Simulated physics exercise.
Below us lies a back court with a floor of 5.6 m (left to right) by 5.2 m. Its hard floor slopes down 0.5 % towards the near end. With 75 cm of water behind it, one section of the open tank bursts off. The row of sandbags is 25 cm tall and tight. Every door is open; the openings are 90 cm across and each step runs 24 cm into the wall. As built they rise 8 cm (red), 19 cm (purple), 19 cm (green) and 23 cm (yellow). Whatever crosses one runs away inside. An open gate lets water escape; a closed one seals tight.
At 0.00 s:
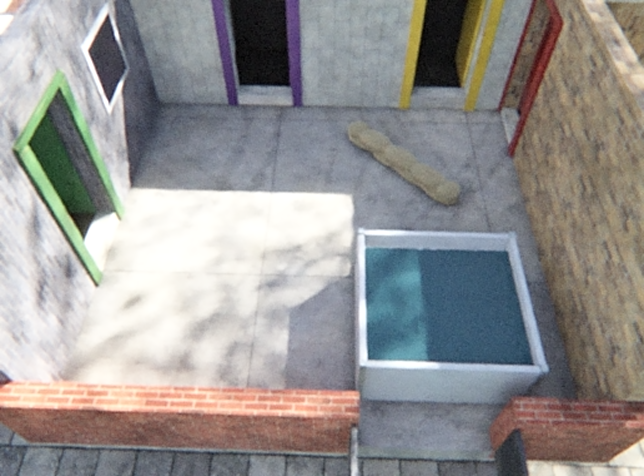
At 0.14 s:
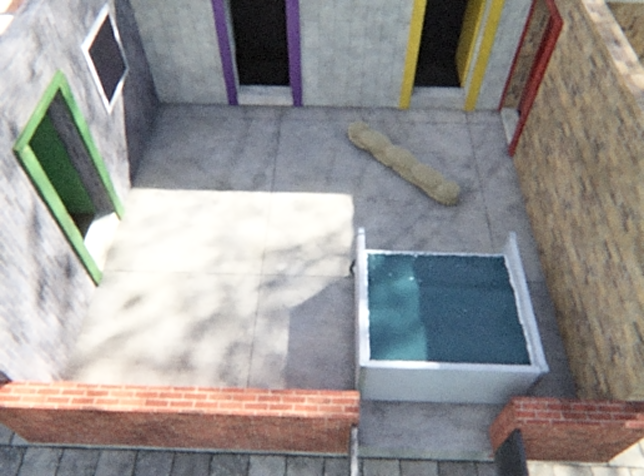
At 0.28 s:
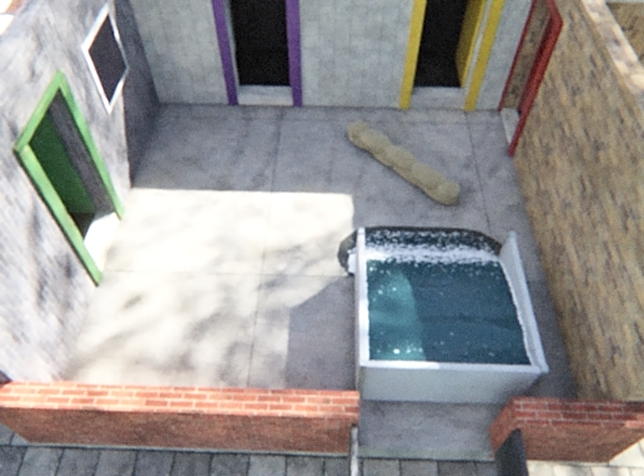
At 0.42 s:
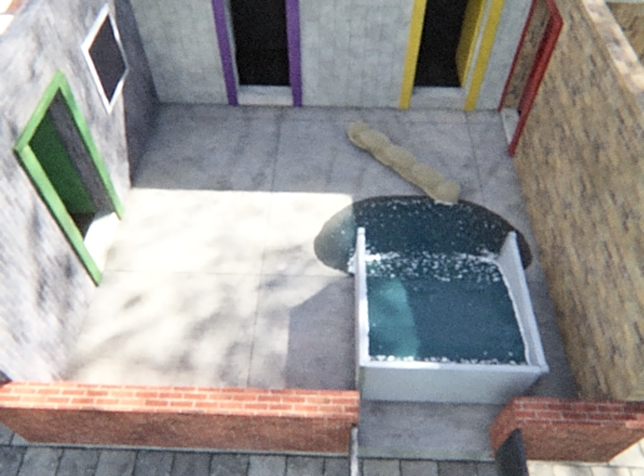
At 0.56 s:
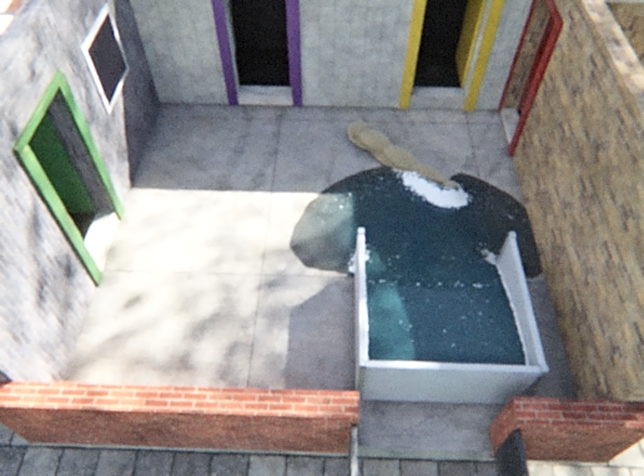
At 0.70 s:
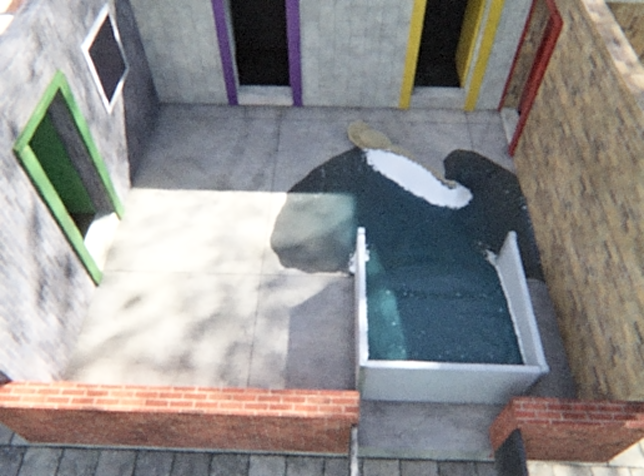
The clip shows a walled court with open coloured doorways and a tank of still water; the tank's far side gives way, and water pours out across the floor, spreading both ways and washing over a long, lumpy tan object.
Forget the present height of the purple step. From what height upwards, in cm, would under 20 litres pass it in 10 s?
Some 18 cm above the ground.
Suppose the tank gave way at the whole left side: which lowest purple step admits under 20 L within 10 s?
About 12.5 cm.
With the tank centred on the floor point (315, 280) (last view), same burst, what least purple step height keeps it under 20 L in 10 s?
Some 28 cm.
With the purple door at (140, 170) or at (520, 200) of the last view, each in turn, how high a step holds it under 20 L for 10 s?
About 12.5 and 15 cm.
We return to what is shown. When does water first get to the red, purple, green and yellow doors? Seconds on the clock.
Arrival: Red 1.0 s, purple 1.3 s, green 3.0 s, yellow 1.2 s.
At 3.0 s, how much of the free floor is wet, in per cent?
Some 55 per cent of it.
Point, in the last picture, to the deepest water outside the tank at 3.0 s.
Near (159, 108).
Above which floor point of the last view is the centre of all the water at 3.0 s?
Around (343, 183).
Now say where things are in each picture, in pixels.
The first picture shows still water, 75 cm deep, in the open tank at (443, 298); the purple door at (260, 50) is dry.
In the second picture, the front is at a hidden place, 0.2 m from the gap on the far side; 0.3 m2 of floor is wet, 75 cm left at the back.
In the third picture, the front is at a hidden place, 0.7 m from the gap on the far side; 1.2 m2 of floor is wet, 71 cm left at the back.
In the fourth picture, water pours out on the far side and has run 1.3 m, to (379, 201); about 10 cm deep outside, 64 cm at the back.
In the fifth picture, the front is at (386, 170), 1.9 m from the gap on the far side; 4.3 m2 of floor is wet, 63 cm left at the back.
In the sixth picture, water pours out on the far side and has run 2.3 m, to (361, 150); about 6 cm deep outside, 56 cm at the back; the purple door at (260, 50), 4.1 m from the gap, is still 1.8 m from the nearest water.
After 1.4 s water covers 40 % of the floor, deepest (38 cm) near (435, 205); 15 cm at the purple door, 0 litres in over its 19 cm step.
After 3.0 s water covers 55 % of the floor, deepest (36 cm) near (159, 108); 17 cm at the purple door, 14 litres in over its 19 cm step.
After 10.0 s water covers 95 % of the floor, deepest (14 cm) near (274, 420); 4 cm at the purple door, 14 litres in over its 19 cm step.
At the purple door as built, the water arrived by 1.4 s and peaked near 25 cm at 1.8 s.
Run again over the same 10 s with other heights there, 33 litres in over 15.5 cm, 7 litres over 21 cm. The limit of 20 litres is kept from about 18 cm up.
